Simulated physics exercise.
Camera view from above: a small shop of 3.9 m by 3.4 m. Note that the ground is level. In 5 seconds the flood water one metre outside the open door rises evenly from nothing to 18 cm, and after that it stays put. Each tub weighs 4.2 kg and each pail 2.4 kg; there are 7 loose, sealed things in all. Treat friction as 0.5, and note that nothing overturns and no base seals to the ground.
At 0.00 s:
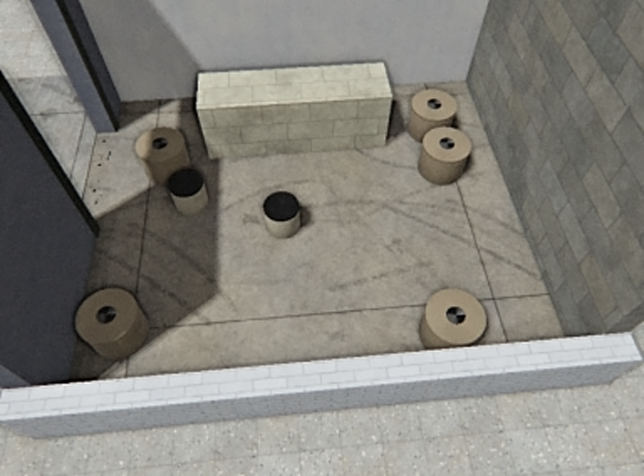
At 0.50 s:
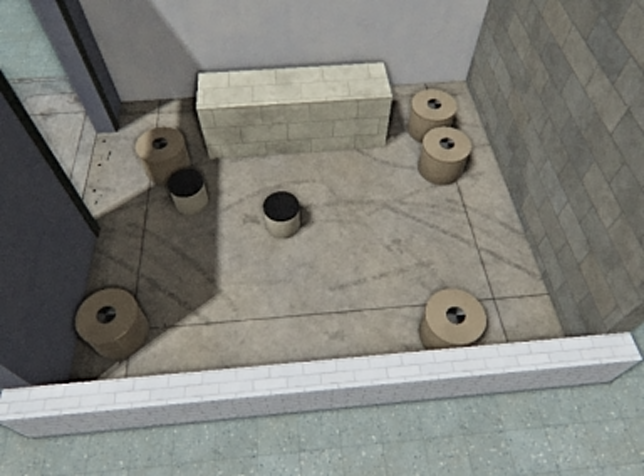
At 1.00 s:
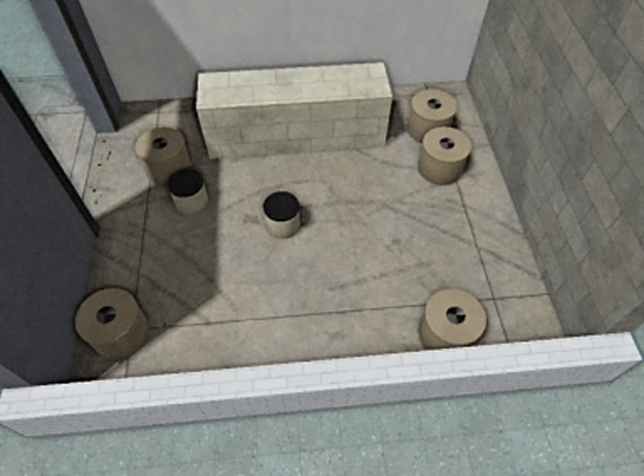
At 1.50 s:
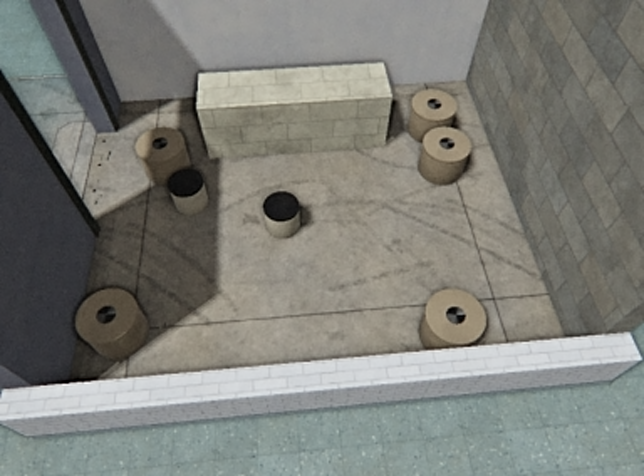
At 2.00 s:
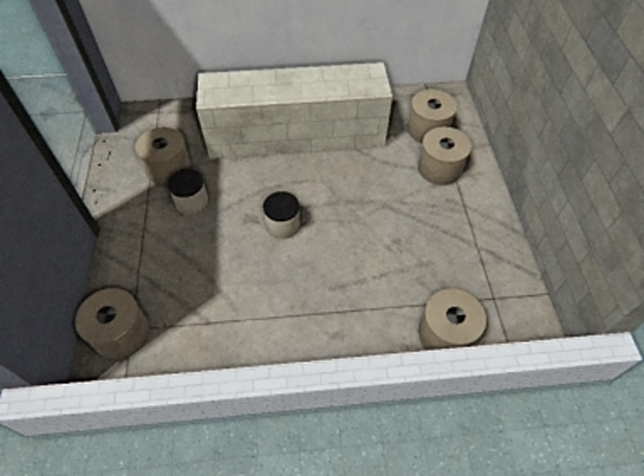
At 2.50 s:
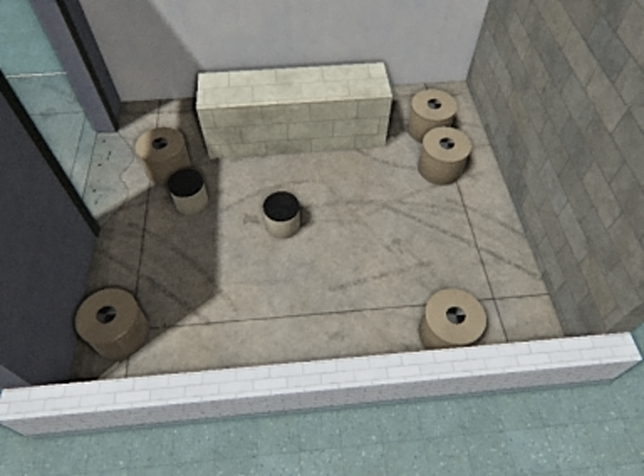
Shallow greenish water spreads over the pale paving outside a small walled room, seen from above by a still camera, first covering the ground in front and at upper left, then creeping through the left doorway. Inside, five tan round tubs sit near the edges, with two smaller black-topped ones left of centre and a cream block bench at the back. None of these objects visibly moves.
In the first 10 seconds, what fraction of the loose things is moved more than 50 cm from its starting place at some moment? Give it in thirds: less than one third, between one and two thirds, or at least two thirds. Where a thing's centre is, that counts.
The fraction is between one and two thirds.
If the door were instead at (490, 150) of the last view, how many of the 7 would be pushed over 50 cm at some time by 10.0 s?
4.
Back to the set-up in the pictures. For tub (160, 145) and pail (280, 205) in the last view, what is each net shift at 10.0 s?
300 cm, 200 cm.
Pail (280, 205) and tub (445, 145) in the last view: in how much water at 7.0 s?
Around 3 cm and 3 cm.
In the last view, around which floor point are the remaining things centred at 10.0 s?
Close to pixel (414, 240).
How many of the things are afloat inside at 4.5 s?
Total: 1.
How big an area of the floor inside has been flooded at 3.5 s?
Roughly 1.0 m2 of it is wet.
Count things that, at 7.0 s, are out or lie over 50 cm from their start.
By then 3.
After 3.5 s 0 of 7 are over 50 cm from their spots; 0 afloat.
After 4.5 s 1 of 7 are over 50 cm from their spots; 1 afloat.
After 7.0 s 3 of 7 are over 50 cm from their spots; 2 afloat.
After 10.0 s 3 of 7 are over 50 cm from their spots, and 4 have been at some point; 6 afloat.
